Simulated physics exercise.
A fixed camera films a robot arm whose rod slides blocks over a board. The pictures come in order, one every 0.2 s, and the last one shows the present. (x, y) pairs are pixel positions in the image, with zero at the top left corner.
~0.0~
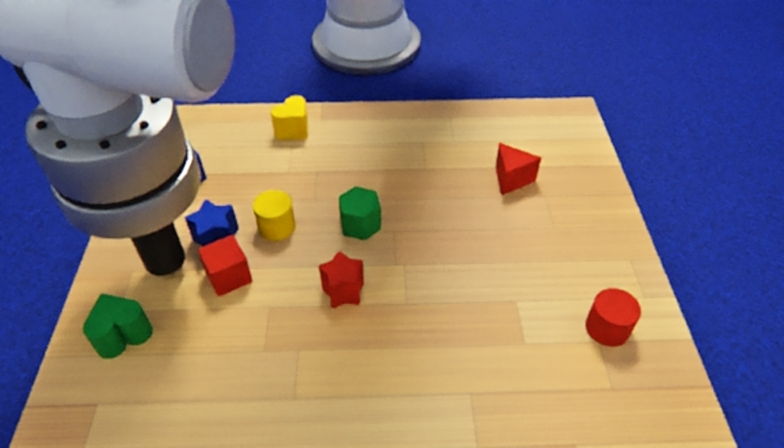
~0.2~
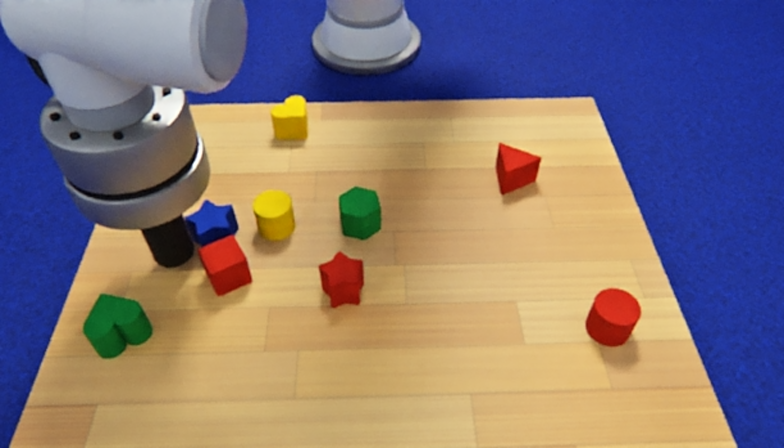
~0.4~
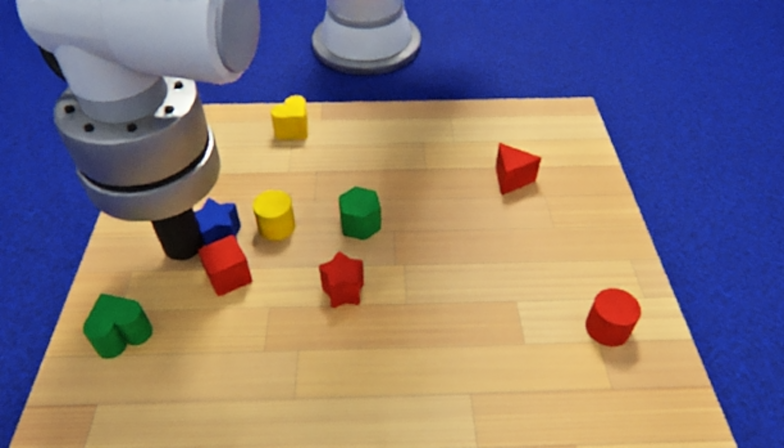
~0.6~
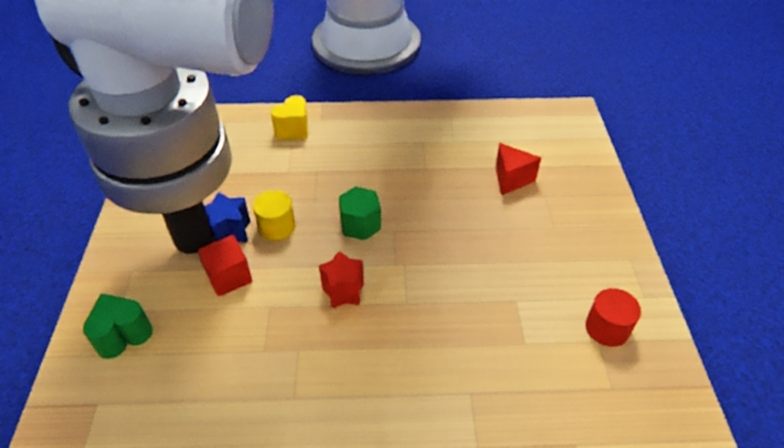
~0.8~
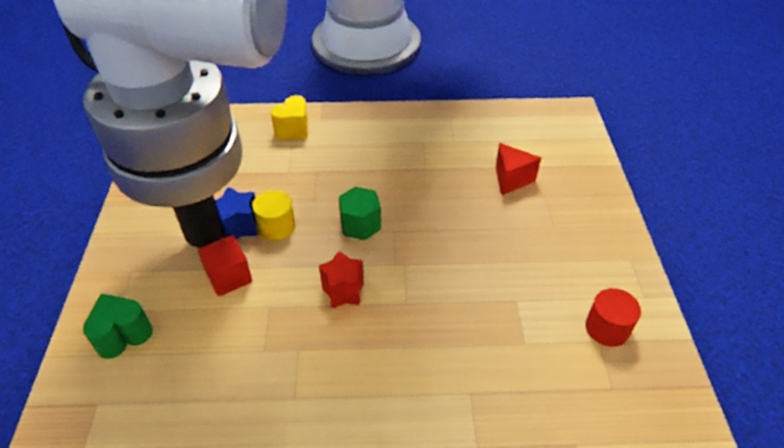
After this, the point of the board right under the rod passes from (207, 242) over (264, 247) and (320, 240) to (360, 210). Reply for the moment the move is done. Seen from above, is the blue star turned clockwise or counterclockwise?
The blue star rotates counterclockwise.
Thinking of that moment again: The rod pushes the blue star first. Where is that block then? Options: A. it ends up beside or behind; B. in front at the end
That would be A.
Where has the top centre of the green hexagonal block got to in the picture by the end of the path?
I expect it at (399, 181).
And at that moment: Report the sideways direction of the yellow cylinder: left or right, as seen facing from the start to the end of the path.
It shifts leftward.
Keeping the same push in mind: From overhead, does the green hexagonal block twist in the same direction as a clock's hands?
My answer is yes.
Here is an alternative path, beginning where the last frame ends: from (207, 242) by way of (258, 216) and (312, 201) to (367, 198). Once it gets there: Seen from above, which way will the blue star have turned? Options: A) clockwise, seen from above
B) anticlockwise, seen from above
The correct letter is B.
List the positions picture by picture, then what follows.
The first picture shows rod's lower end at (166, 261); red square piece at (222, 254); blue star at (210, 216); yellow cylinder at (272, 203); green hexagonal block at (359, 201).
The second picture shows rod at (175, 254); blocks still.
The third picture shows rod at (184, 247); blue star at (213, 214).
The fourth picture shows rod at (194, 240); blue star at (223, 208).
The fifth picture shows rod at (205, 234); red square piece at (222, 254); blue star at (233, 202); yellow cylinder at (272, 203); green hexagonal block at (359, 201).
What follows on the original path. One third of the way, rod at (262, 238); red square piece at (226, 255), turned 20° clockwise; blue star at (280, 200), turned 25° anticlockwise; yellow cylinder at (314, 189).
Two thirds of the way, rod at (319, 231); red square piece at (226, 255), turned 20° clockwise; blue star at (308, 191), turned 70° anticlockwise; yellow cylinder at (332, 168).
At the end, rod at (360, 201); red square piece at (226, 255), turned 20° clockwise; blue star at (315, 184), turned 115° anticlockwise; yellow cylinder at (332, 157); green hexagonal block at (399, 181), turned 25° clockwise.
